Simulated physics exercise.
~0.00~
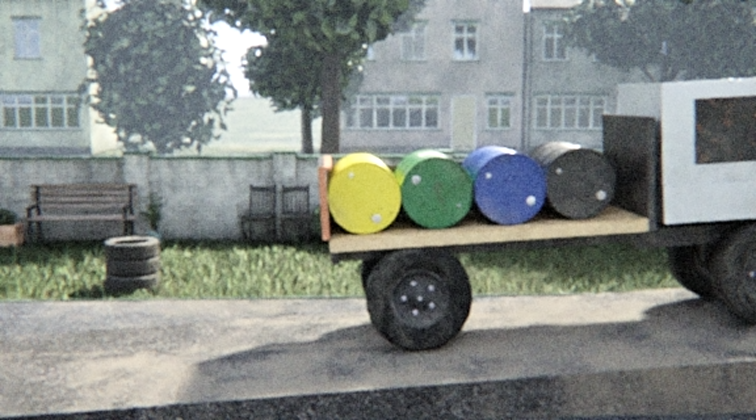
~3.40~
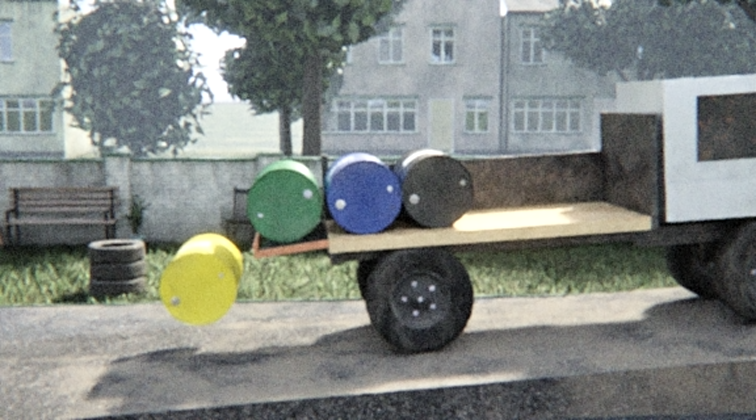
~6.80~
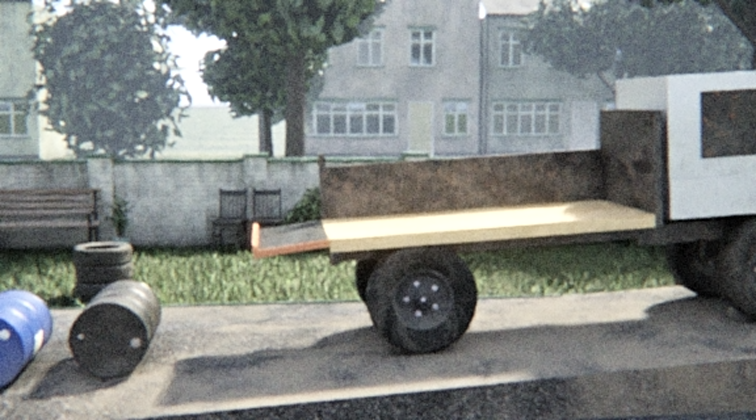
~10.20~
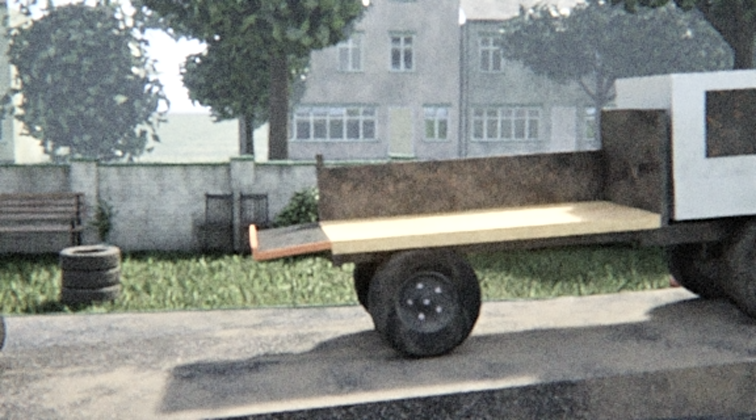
On a roadside before a low wall, a bench and grey houses, a flatbed truck is seen from the side, with a stack of tyres on the grass behind it. Four drums, yellow, green, blue and black from left to right, lie on its bed against the upright tailgate. The gate swings down and the drums roll left, the yellow one dropping off first while the others follow. Soon the bed is empty, with the blue and black drums on the ground at left. The view drifts slightly, and finally the gate hangs open, with all four drums off the truck.
